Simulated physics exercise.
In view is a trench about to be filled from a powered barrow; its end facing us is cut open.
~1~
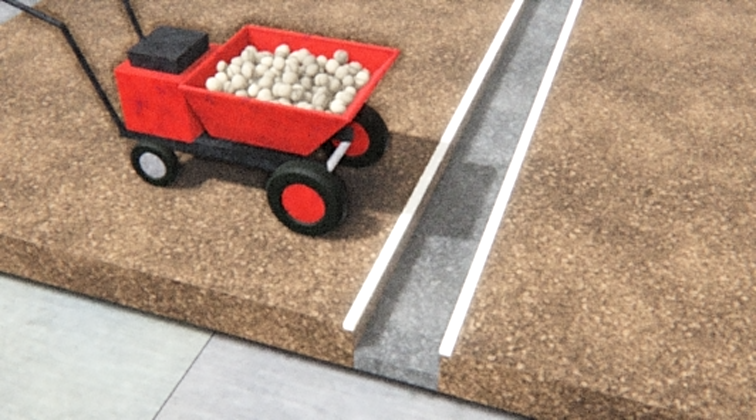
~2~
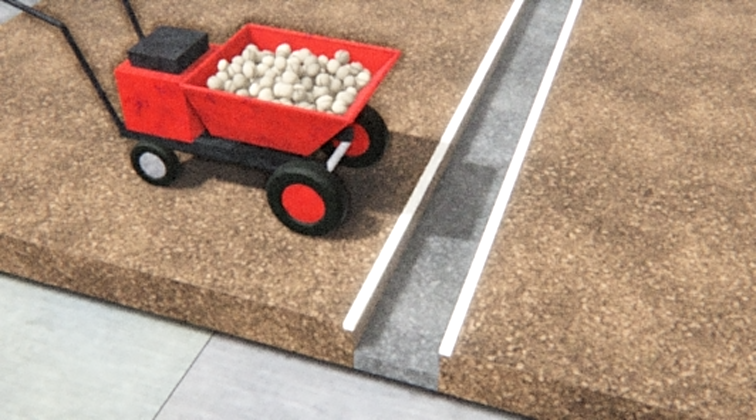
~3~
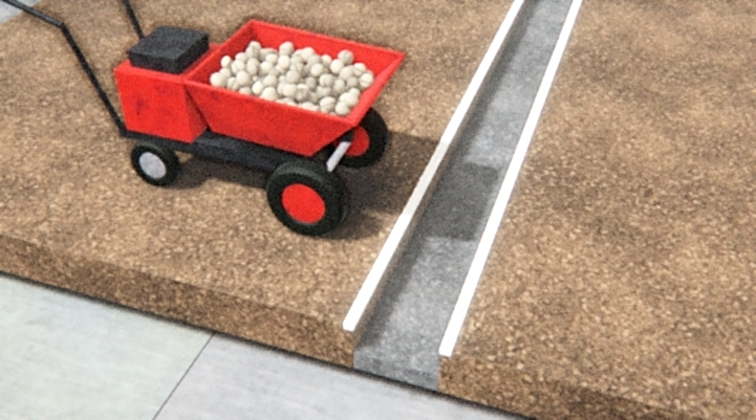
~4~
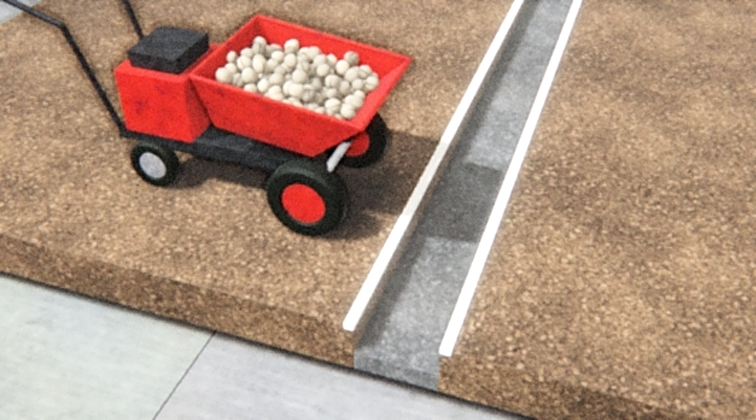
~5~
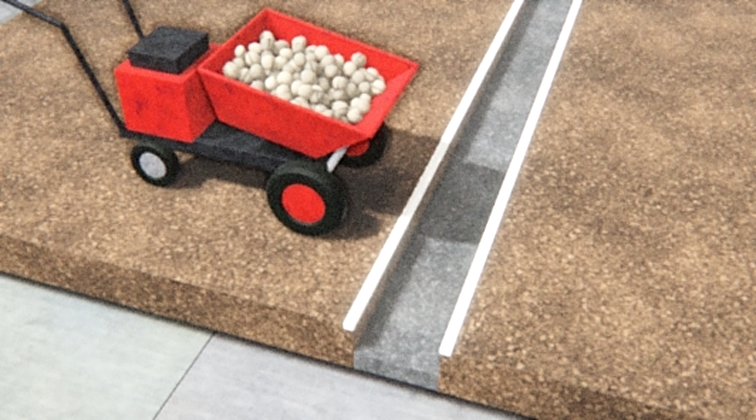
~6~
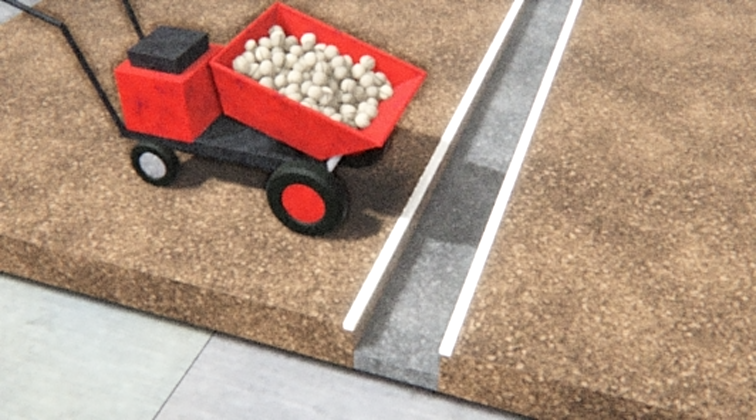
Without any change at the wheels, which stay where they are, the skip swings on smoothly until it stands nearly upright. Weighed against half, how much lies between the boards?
I expect most of the load to land in the trench.
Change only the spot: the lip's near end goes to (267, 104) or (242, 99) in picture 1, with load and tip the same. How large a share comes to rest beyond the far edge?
The first spot gives roughly 0 %; the second gives roughly 0 %.
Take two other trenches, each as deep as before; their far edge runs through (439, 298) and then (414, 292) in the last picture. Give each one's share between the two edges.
The first case gives around 50 percent, and the second around 10 percent.
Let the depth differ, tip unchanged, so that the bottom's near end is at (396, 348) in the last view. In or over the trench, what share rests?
Close to 50 per cent.
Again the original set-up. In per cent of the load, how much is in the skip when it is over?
Near 5 %.
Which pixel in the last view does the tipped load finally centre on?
Close to (458, 237) in the last picture.
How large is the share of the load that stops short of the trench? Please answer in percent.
Around 0 %.
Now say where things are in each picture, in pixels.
Lip of the skip (349, 119), level; top of the load (276, 75), river pebbles; first edge of the trench (371, 282); far edge (463, 304), the trench over half as wide as the skip, and shallow for its width, in the first picture.
Lip of the skip (350, 120), level; top of the load (277, 74), in the second picture.
Lip of the skip (355, 123), tipped barely; top of the load (281, 73), in the third picture.
Lip of the skip (362, 128), tipped a little; top of the load (272, 66), in the fourth picture.
Lip of the skip (370, 135), tipped a little; top of the load (280, 63), in the fifth picture.
Lip of the skip (380, 144), tipped clearly; top of the load (278, 57); first edge of the trench (371, 282); far edge (463, 304), in the sixth picture.
Just after the last frame, skip tipped steeply; every one in the skip.
A moment on, skip tipped right over; roughly a third in the skip; roughly half in or heaped over the trench; about a tenth beyond it.
Further on, skip tipped right over; about a tenth in the skip; the larger part in or heaped over the trench; about a tenth beyond it.
When it is over, skip tipped right over; about a tenth in the skip; the larger part in or heaped over the trench; about a tenth beyond it.
